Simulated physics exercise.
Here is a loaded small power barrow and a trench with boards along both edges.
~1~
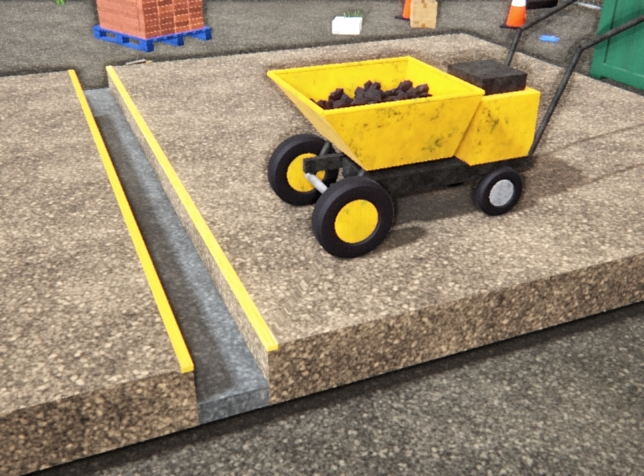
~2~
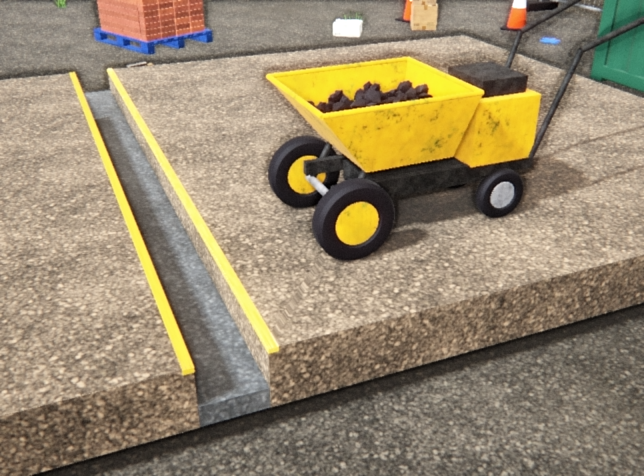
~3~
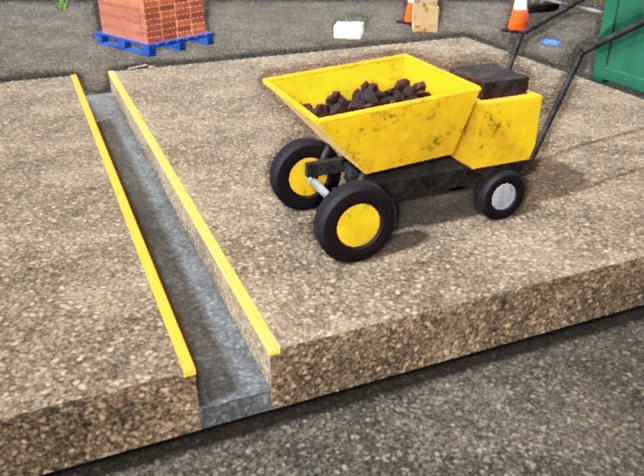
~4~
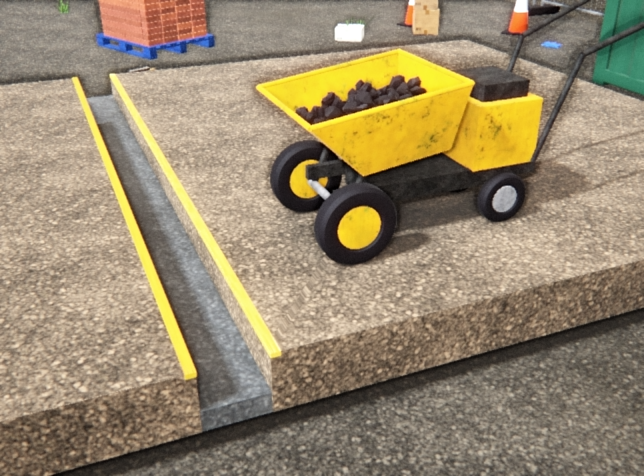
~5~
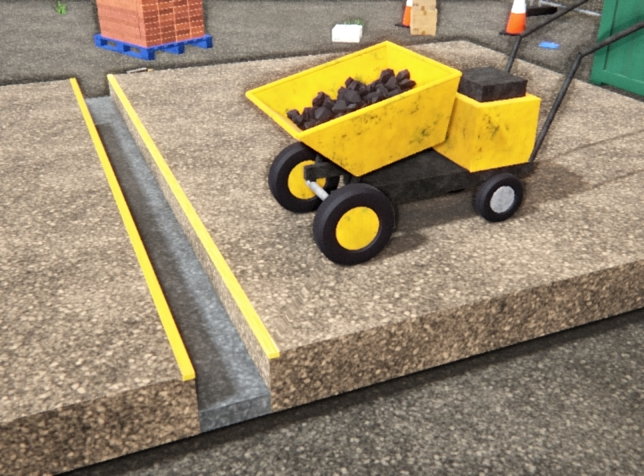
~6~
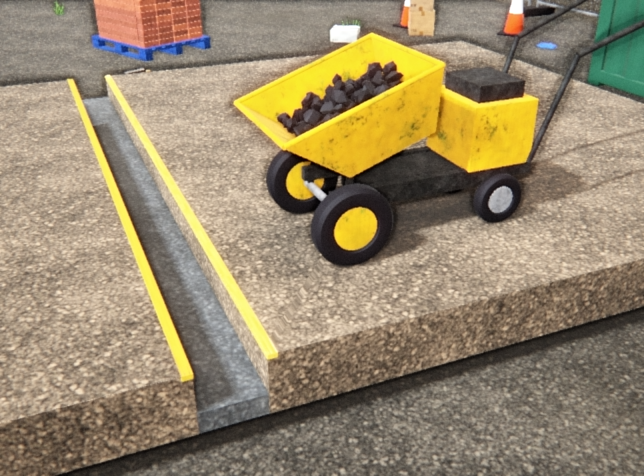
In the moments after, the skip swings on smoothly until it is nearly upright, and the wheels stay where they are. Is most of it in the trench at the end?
The trench ends with more than half of it.
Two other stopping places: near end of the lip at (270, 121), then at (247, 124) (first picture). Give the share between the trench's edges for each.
First some 60, then 0 per cent.
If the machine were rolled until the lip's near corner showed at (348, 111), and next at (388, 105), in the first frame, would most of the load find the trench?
The first try: The larger part. The second: The smaller part.
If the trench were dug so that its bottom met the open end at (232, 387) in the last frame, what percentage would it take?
Roughly 70 in a hundred.
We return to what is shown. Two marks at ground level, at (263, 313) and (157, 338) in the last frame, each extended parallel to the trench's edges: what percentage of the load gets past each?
First some 90, then 0 per cent.
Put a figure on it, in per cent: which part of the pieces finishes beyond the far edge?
Close to 0 per cent.
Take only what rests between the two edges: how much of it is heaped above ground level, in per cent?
Roughly 15 in a hundred.
Just after the last frame, skip tipped steeply; every one in the skip.
A moment on, skip tipped right over; the larger part in the skip; just a few short of the trench; roughly a quarter in or heaped over the trench; just a few falling.
Further on, skip tipped right over; about a tenth in the skip; just a few short of the trench; the larger part in or heaped over the trench; just a few beyond it.
When it is over, skip tipped right over; about a tenth in the skip; just a few short of the trench; the larger part in or heaped over the trench; just a few beyond it.
